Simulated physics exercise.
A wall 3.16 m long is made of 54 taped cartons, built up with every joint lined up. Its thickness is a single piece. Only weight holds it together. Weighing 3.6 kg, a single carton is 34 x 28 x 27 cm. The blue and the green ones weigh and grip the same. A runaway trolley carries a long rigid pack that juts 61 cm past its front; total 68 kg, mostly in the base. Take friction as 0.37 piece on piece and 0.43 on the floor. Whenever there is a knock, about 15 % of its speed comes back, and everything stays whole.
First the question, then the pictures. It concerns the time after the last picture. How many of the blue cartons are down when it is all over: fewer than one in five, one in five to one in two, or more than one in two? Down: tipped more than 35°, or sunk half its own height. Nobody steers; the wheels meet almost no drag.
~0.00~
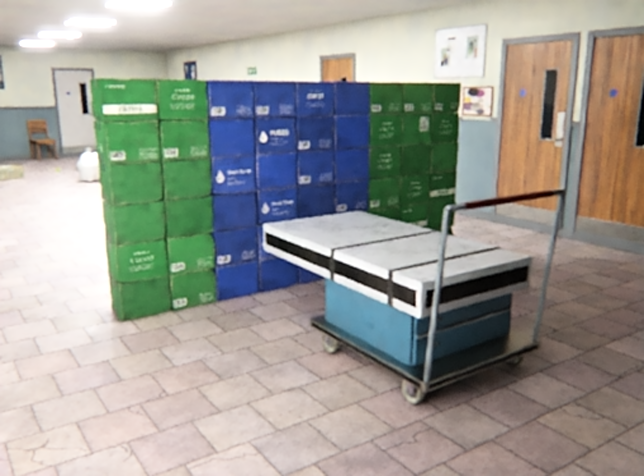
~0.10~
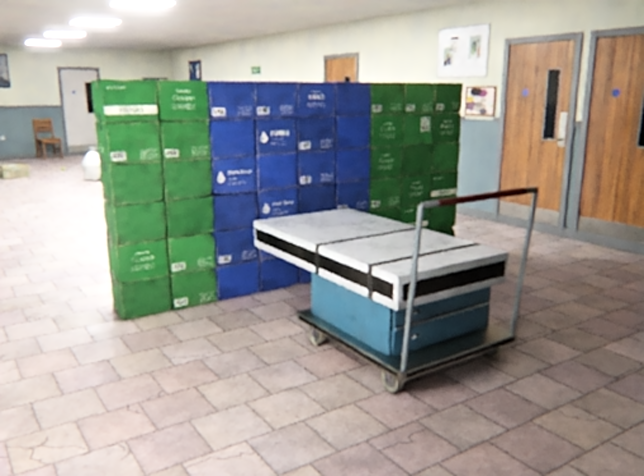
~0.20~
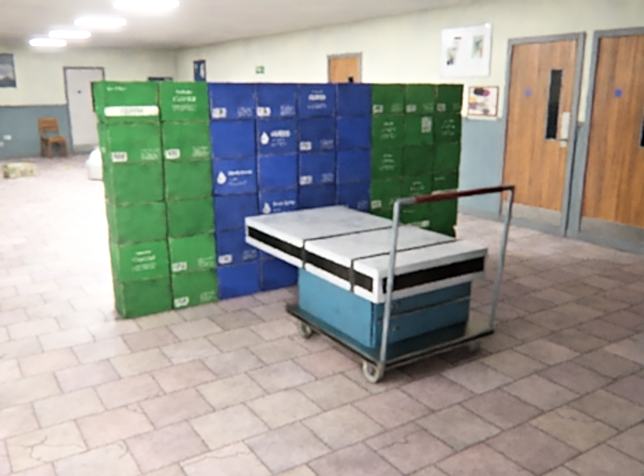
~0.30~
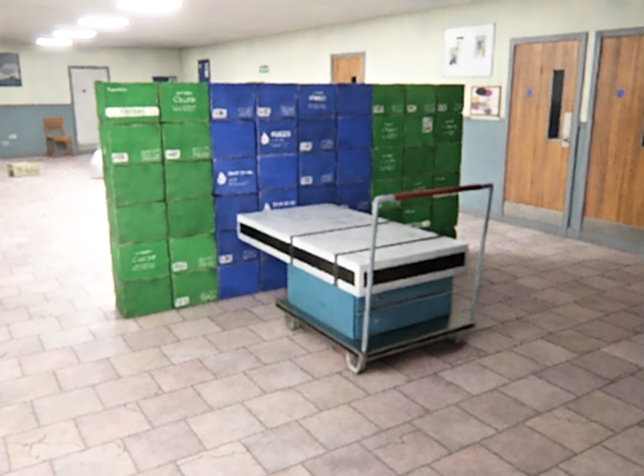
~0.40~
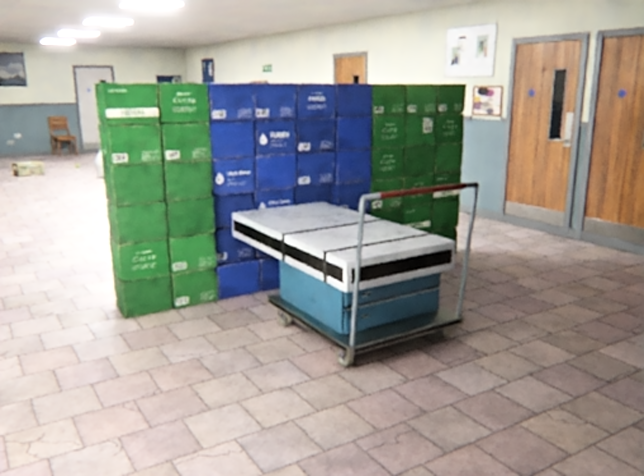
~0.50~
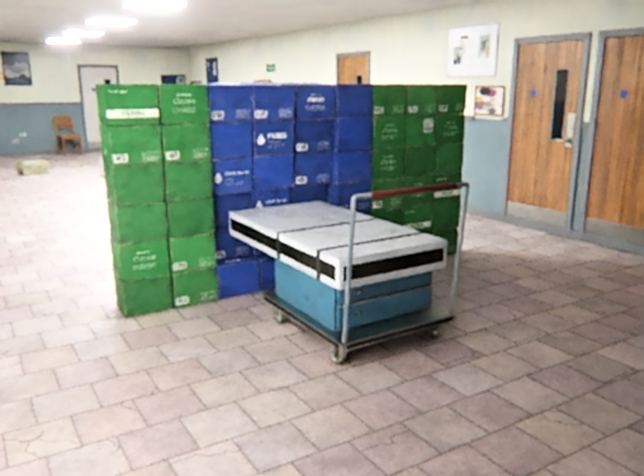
More than one in two.
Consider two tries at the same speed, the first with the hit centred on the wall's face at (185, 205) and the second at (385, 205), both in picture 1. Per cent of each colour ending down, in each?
For green it's 40 then 30 per cent, for blue 20 then 20 per cent.
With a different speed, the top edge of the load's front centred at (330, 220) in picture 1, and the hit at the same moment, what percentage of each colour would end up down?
You'd end up with green at 0 per cent down and blue at 60 per cent.
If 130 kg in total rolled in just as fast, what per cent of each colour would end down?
Down at the end: Green 0 per cent, blue 60 per cent.
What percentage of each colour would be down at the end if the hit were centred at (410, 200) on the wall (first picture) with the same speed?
Then green ends 50 per cent down and blue 0 per cent.
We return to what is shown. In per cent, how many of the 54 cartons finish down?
30%.
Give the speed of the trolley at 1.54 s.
The trolley is doing roughly 0.0 m/s at that moment.
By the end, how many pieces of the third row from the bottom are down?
3, all told.
Around 1.12 s, load 18 cm past the wall's line, still rolling; none of the 24 blue cartons down (0 of 54 in all colours); top blue carton tipped 19°.
Around 1.54 s, load 16 cm past the wall's line, stopped; 15 of the 24 blue cartons down (15 of 54 in all colours); top blue carton tipped 65°, 64 cm lower.
Finally (2.4 s), load 16 cm past the wall's line, stopped; 15 of the 24 blue cartons down (15 of 54 in all colours); top blue carton on its side; top green carton unmoved. That is 62 per cent. Seen by the last camera, middles, top blue carton near (194, 224), top green carton near (413, 99).
